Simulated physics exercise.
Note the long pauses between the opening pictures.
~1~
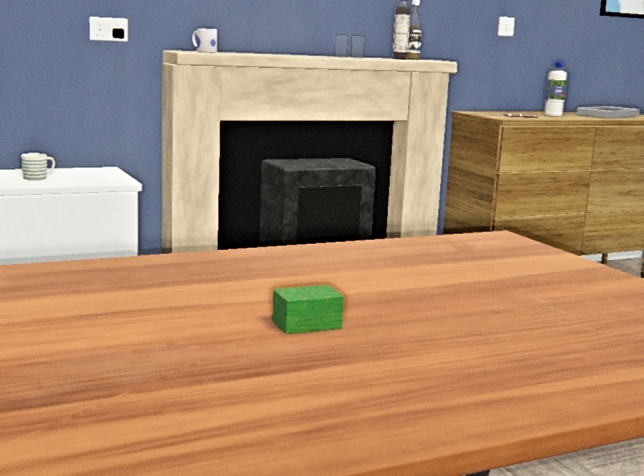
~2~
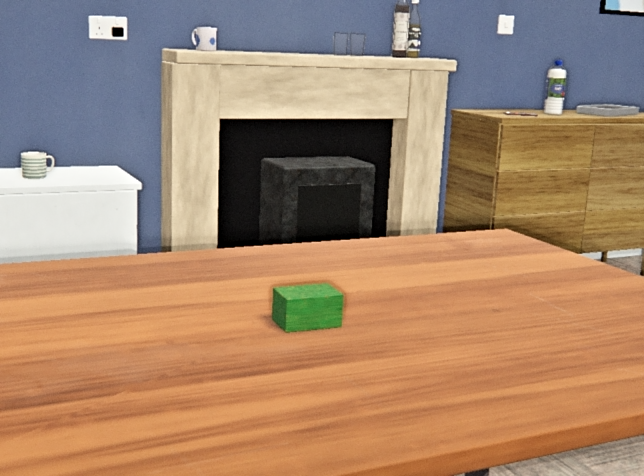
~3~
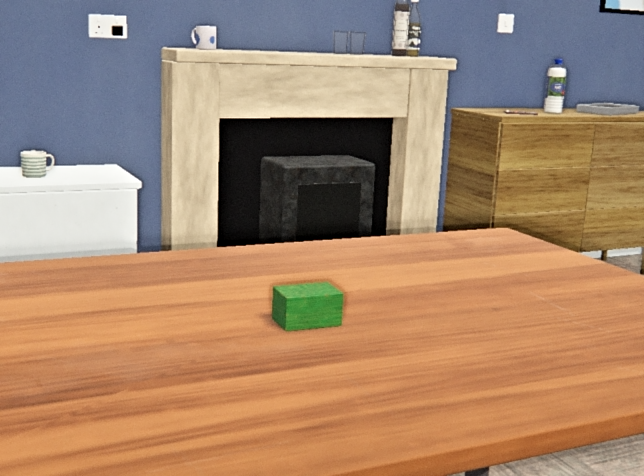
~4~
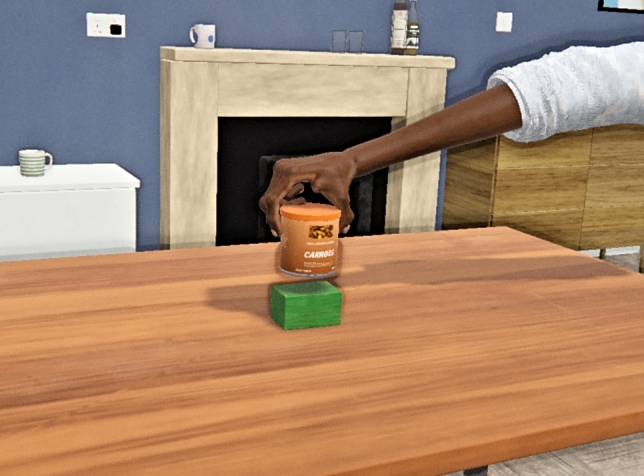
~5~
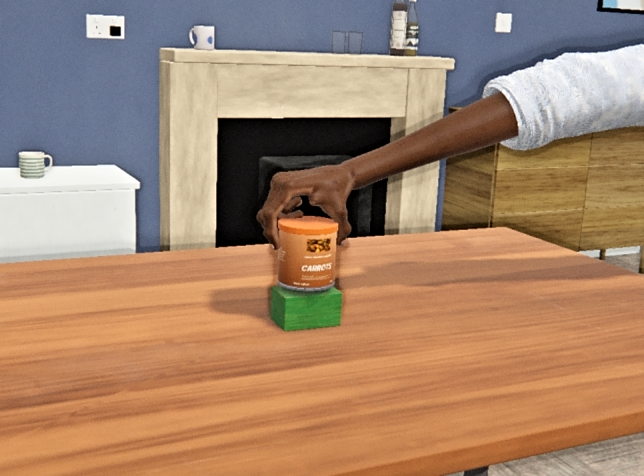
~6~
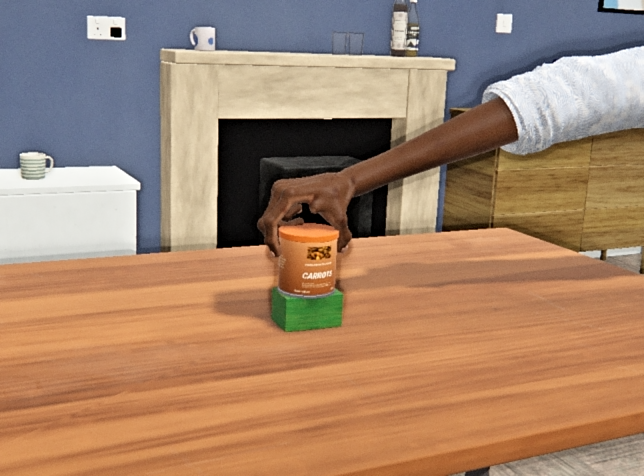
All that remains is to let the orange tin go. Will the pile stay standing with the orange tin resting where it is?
Nothing drops.
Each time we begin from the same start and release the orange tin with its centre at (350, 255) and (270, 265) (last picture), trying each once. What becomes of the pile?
So, in case one it falls over, and in case two it falls over.
Then, 0.20 s later than the last frame, all is still.
Then, 0.60 s later than the last frame, orange tin resting near (307, 260).
When it is over, both as before. End places, in pixels of the last picture, orange tin near (307, 260). The pile stays up.
